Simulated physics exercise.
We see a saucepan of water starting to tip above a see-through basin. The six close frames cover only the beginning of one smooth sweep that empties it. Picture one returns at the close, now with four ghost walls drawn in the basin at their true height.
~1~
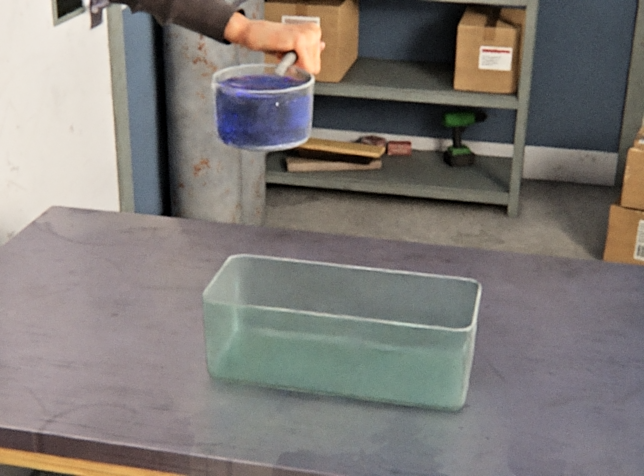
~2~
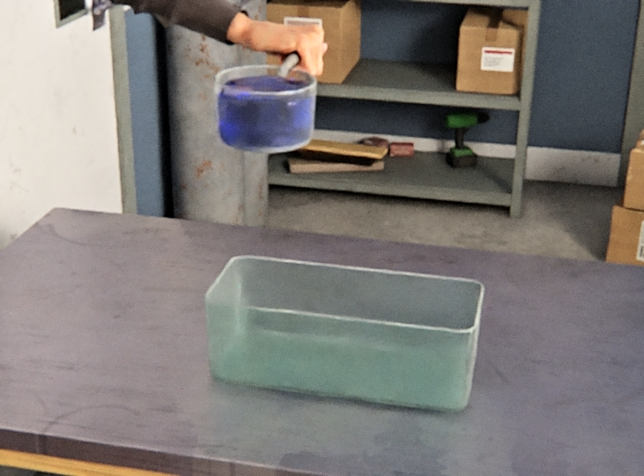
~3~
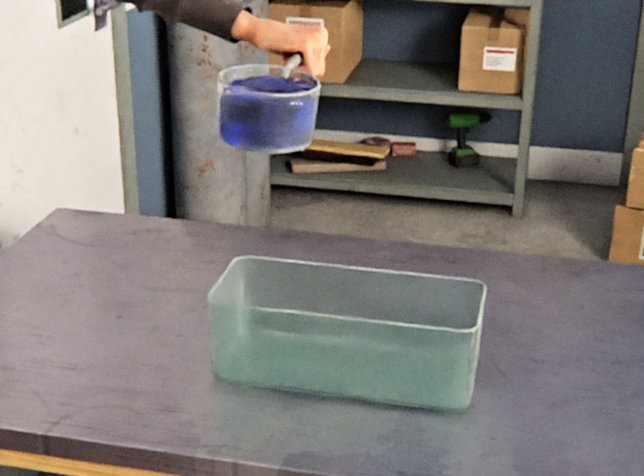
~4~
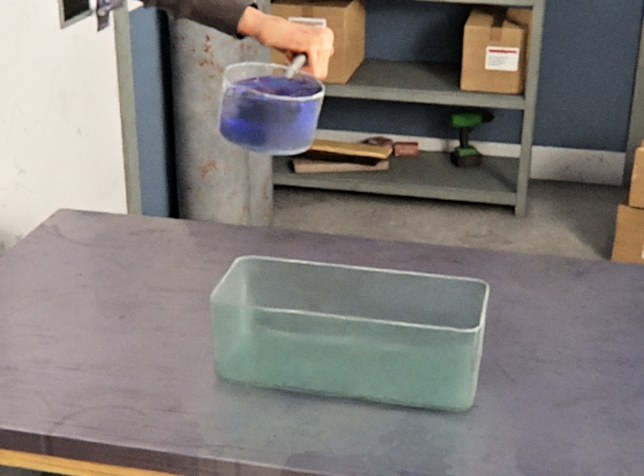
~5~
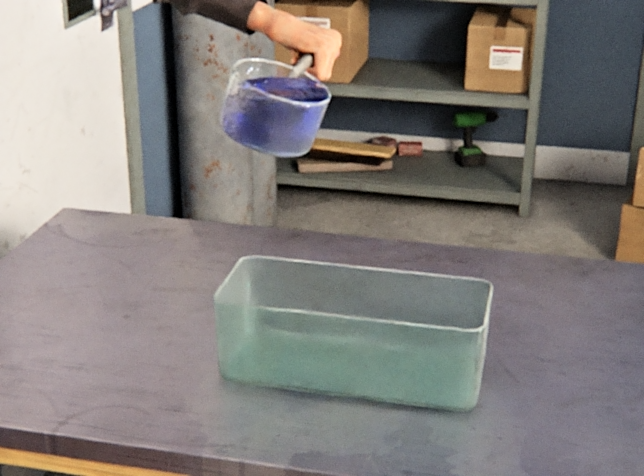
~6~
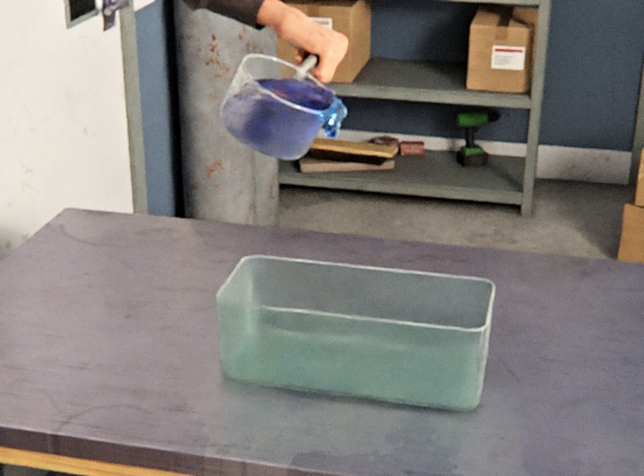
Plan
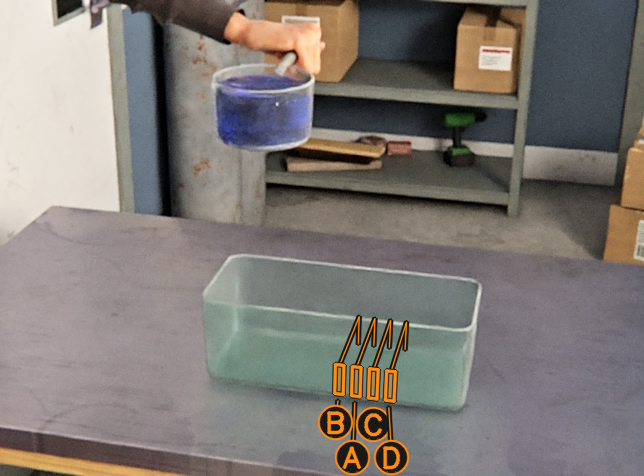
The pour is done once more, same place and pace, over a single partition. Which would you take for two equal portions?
It is C.
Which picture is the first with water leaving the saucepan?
Picture 5.
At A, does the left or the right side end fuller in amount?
More ends on the right.
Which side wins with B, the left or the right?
More ends on the right.
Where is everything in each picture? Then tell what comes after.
Upright, lip at (310, 80); basin from (208, 374) to (464, 408); nothing has left yet.
Upright, lip at (313, 83); nothing has left yet.
Tipped about 5°, lip at (316, 86); nothing has left yet.
Tipped about 10°, lip at (321, 91); nothing has left yet.
Tipped about 18°, lip at (327, 98); water is over the lip, down to (327, 98).
Tipped about 27°, lip at (330, 106); water is over the lip, down to (336, 134).
On the marked copy, A at (354, 402); B at (338, 400); C at (371, 405); D at (388, 407).
For slot A, about 26 % ends left of the wall and 72 % right of it.
For slot B, about 13 % ends left of the wall and 85 % right of it.
For slot C, about 48 % ends left of the wall and 50 % right of it; 3 % is lost outside.
For slot D, about 76 % ends left of the wall and 22 % right of it.
